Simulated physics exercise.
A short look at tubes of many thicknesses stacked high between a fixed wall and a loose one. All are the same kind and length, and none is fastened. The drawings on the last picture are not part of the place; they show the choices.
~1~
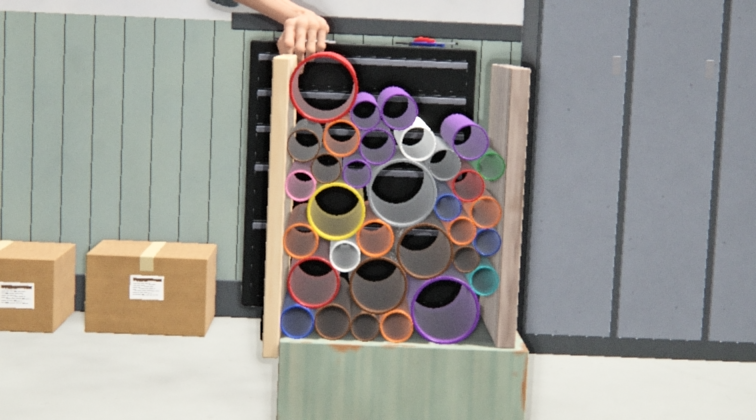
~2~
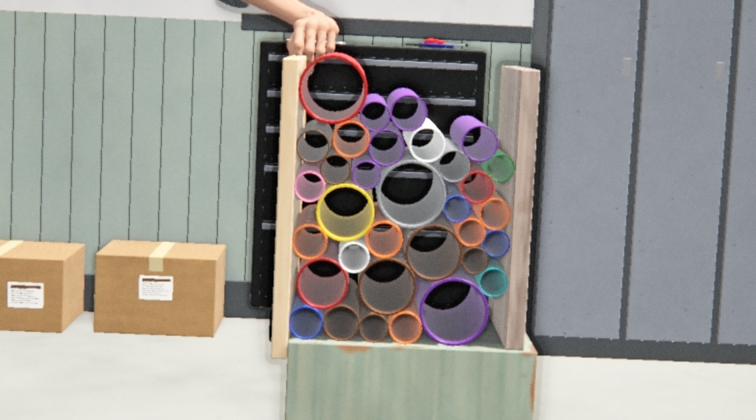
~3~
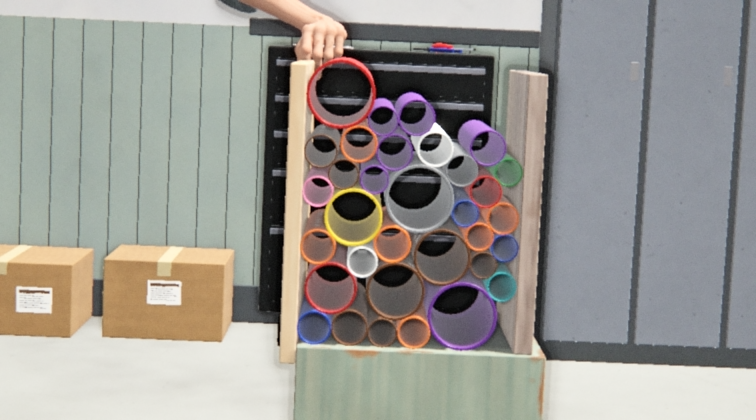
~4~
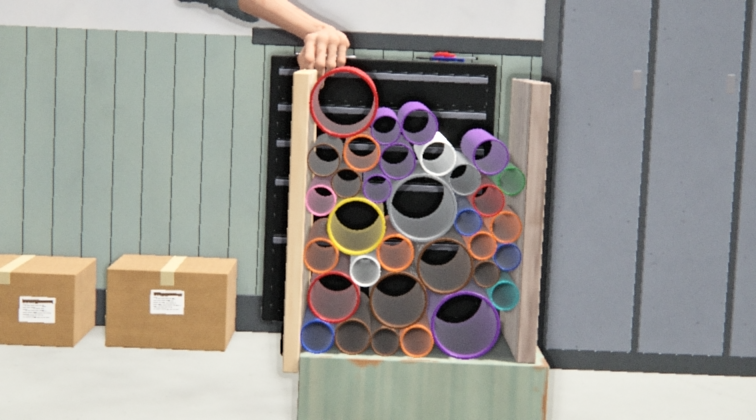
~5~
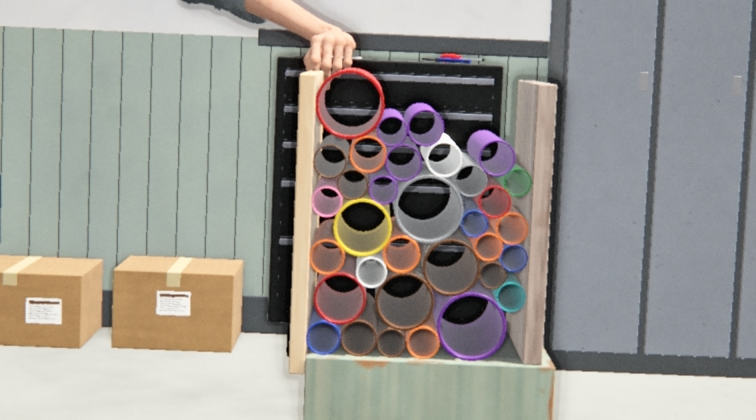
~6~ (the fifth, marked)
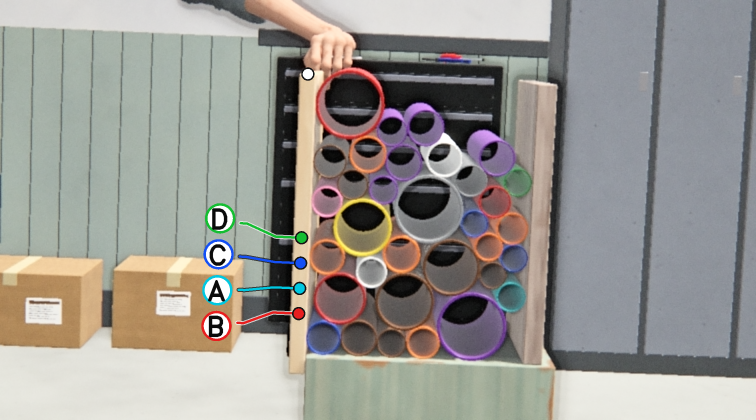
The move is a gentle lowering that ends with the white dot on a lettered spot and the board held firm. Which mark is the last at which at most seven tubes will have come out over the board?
At most to C.
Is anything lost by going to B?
At B: Yes.
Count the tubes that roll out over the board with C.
It comes to six.
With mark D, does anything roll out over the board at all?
Yes.
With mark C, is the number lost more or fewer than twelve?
It loses fewer than twelve.
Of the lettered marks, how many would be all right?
The number is two.
On the copy, A at (299, 288); B at (298, 314); C at (300, 263); D at (301, 238); the white dot at (308, 74).
On C. First, top of the board (313, 153).
Then, top of the board (310, 241).
Finally, top of the board (309, 263), six out over the board.
By contrast, A more than seven out over the board; B more than seven out over the board; D about four out over the board.
